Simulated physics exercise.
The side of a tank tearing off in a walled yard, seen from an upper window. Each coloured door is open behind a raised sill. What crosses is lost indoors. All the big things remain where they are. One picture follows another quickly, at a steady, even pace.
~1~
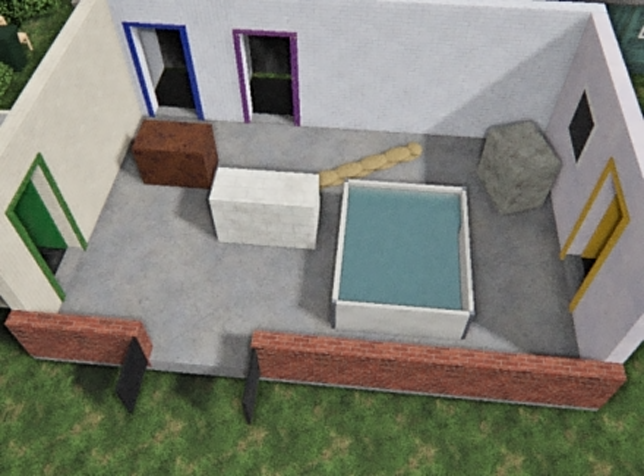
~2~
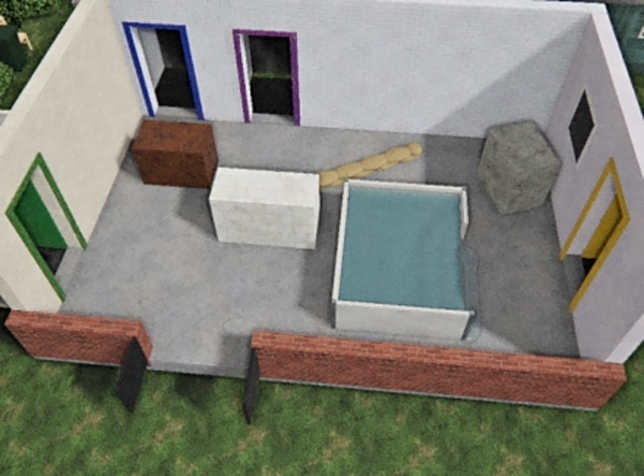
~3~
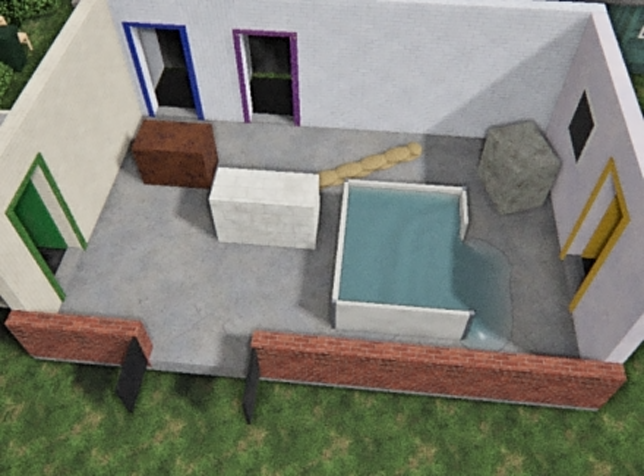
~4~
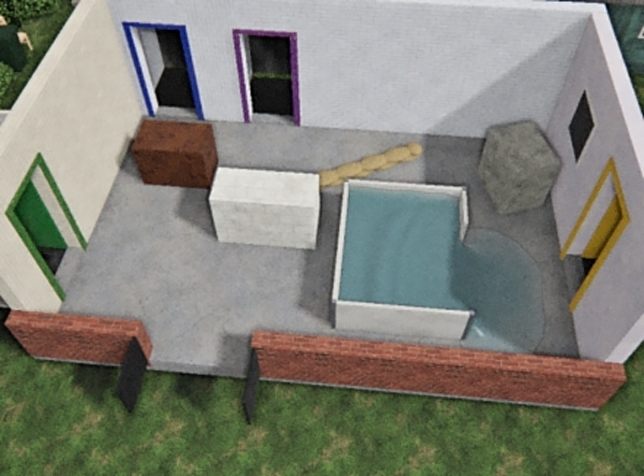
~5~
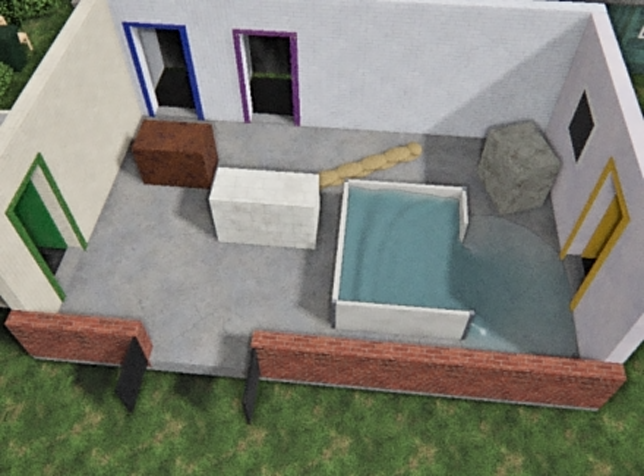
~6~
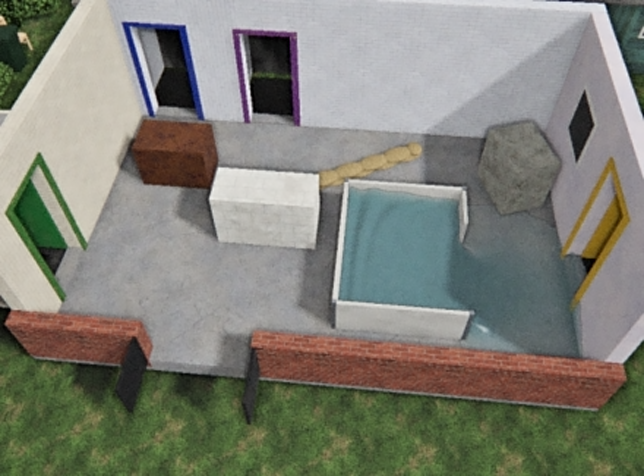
Water pouring from the open right side of a white tank, spreading across the grey yard floor toward the yellow-framed doorway.
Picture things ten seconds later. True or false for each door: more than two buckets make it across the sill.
Blue door: False; yellow door: True; purple door: False; green door: False.
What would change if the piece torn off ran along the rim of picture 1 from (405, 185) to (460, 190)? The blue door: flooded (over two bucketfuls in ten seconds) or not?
Blue door goes over.
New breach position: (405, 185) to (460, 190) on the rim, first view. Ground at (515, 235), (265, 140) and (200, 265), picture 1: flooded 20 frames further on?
Result, in sequence: Sodden, sodden, spared by the spill.
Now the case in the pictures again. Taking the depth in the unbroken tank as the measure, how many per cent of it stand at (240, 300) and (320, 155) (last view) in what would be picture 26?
Respectively, around 2 and 0 percent.
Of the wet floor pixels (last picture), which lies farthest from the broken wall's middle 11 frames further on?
I would point to (538, 143).
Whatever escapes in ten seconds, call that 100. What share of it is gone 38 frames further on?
My figure: 90 percent.
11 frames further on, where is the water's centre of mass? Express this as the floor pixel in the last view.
I'd point to (466, 285).
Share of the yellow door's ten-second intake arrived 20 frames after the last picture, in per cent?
About 90 %.
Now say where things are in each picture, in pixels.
Still water in the open tank at (403, 244), in the first frame.
The front is at a hidden place, out from the gap at (461, 284), in the second frame.
The front is at (496, 252), out from the gap at (460, 285), in the third frame.
Water pours out at (460, 285) and has run to (513, 245), in the fourth frame.
Water pours out at (460, 285) and has run to (563, 263), in the fifth frame.
The front is at (558, 234), out from the gap at (460, 285), in the sixth frame.
A moment on, water covers 15 % of the floor; the blue door not reached, the yellow door far over two buckets in, the purple door not reached, the green door not reached.
Next, water covers 20 % of the floor; the blue door not reached, the yellow door far over two buckets in, the purple door not reached, the green door not reached.
Then, water covers 35 % of the floor; the blue door not reached, the yellow door far over two buckets in, the purple door not reached, the green door not reached.
Later, water covers 70 % of the floor; the blue door not reached, the yellow door far over two buckets in, the purple door wet at the sill, nothing in, the green door wet at the sill, nothing in.
In the end, water covers 95 % of the floor; the blue door under two buckets in, the yellow door far over two buckets in, the purple door wet at the sill, nothing in, the green door wet at the sill, nothing in.
